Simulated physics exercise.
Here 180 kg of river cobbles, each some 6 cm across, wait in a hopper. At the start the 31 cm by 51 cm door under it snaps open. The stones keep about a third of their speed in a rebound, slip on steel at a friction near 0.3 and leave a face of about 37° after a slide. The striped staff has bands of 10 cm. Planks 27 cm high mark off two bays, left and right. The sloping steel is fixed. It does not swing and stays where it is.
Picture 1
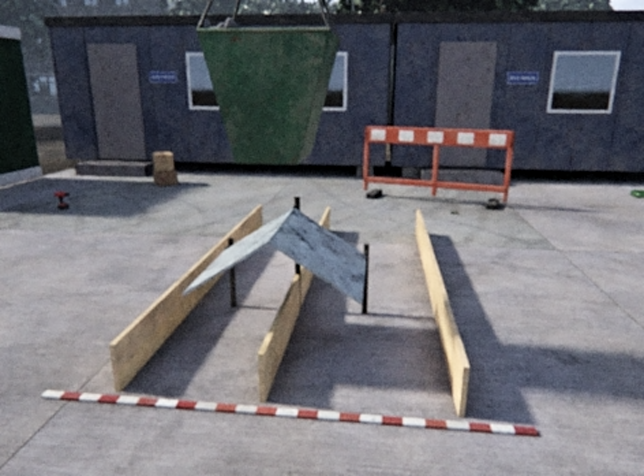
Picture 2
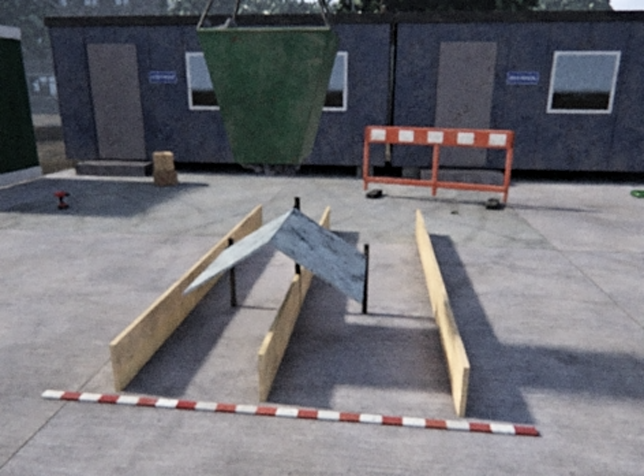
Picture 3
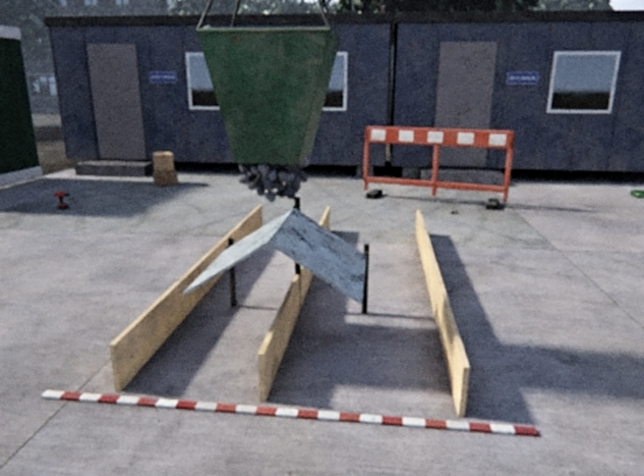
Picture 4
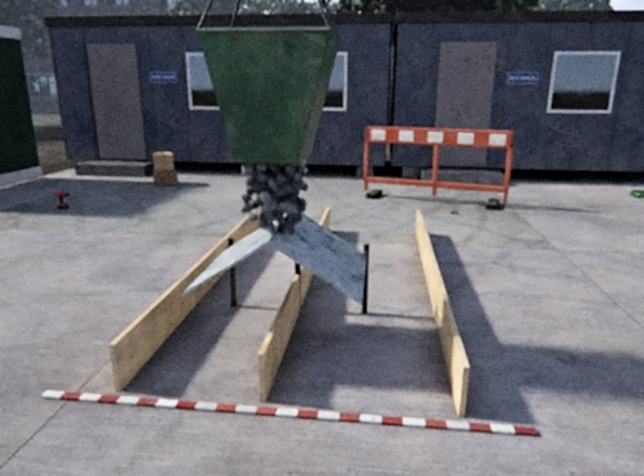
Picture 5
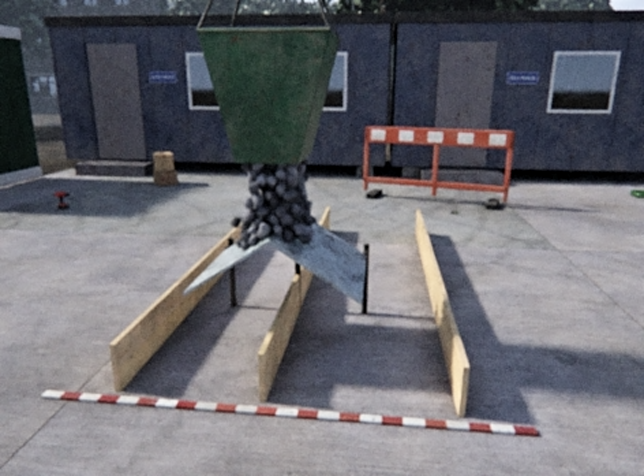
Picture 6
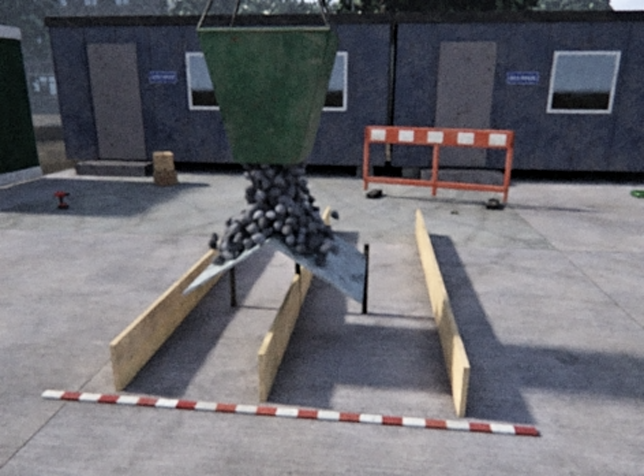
The footage shows a green hopper hanging above a ridged grey sheet between wooden boards on a concrete yard; dark rounded stones drop from its underside, reach the ridge, and spread down both slopes, farther along the left.
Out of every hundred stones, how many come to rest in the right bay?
Some 40 per cent of it.
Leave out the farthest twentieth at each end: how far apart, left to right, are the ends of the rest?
Roughly 220 cm.
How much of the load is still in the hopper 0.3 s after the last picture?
It holds some 0 per cent.
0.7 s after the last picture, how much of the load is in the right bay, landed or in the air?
About 40 per cent by then.
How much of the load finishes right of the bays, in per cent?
About 0 per cent.
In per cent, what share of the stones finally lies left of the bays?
About 15 per cent.
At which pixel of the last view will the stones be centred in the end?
Near (208, 334).
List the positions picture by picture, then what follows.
In the first picture, the outlet is at (266, 153); nothing has dropped yet.
In the second picture, the outlet is at (266, 153); 5 % is out.
In the third picture, the outlet is at (266, 153); 14 % is out, the lowest stones still above the boards at (283, 191), 96 cm up.
In the fourth picture, the outlet is at (266, 153); 27 % is out, the lowest stones still above the boards at (284, 223), 78 cm up.
In the fifth picture, the outlet is at (266, 153); 40 % is out, the lowest stones still above the boards at (250, 236), 69 cm up.
In the sixth picture, the outlet is at (266, 153); 54 % is out, the lowest stones still above the boards at (224, 253), 59 cm up.
Then, 0.3 s after the last picture, 0 % in the hopper, 58 % on the steel, 2 % falling or lying left of the bays, 24 % falling or lying in the left bay, 15 % falling or lying in the right bay; the stones farthest right are at (429, 342).
Then, 0.7 s after the last picture, 0 % in the hopper, 5 % on the steel, 12 % falling or lying left of the bays, 44 % falling or lying in the left bay, 38 % falling or lying in the right bay; the stones farthest right are at (444, 357).
Then, 1.3 s after the last picture, 0 % in the hopper, 13 % falling or lying left of the bays, 46 % falling or lying in the left bay, 40 % falling or lying in the right bay; the stones farthest right are at (441, 347).
Then, 2.2 s after the last picture, 0 % in the hopper, 13 % falling or lying left of the bays, 46 % falling or lying in the left bay, 40 % falling or lying in the right bay; the stones farthest right are at (442, 351).
Then, 4.1 s after the last picture, 0 % in the hopper, 13 % left of the bays, 46 % in the left bay, 40 % in the right bay; the stones farthest right are at (442, 351).
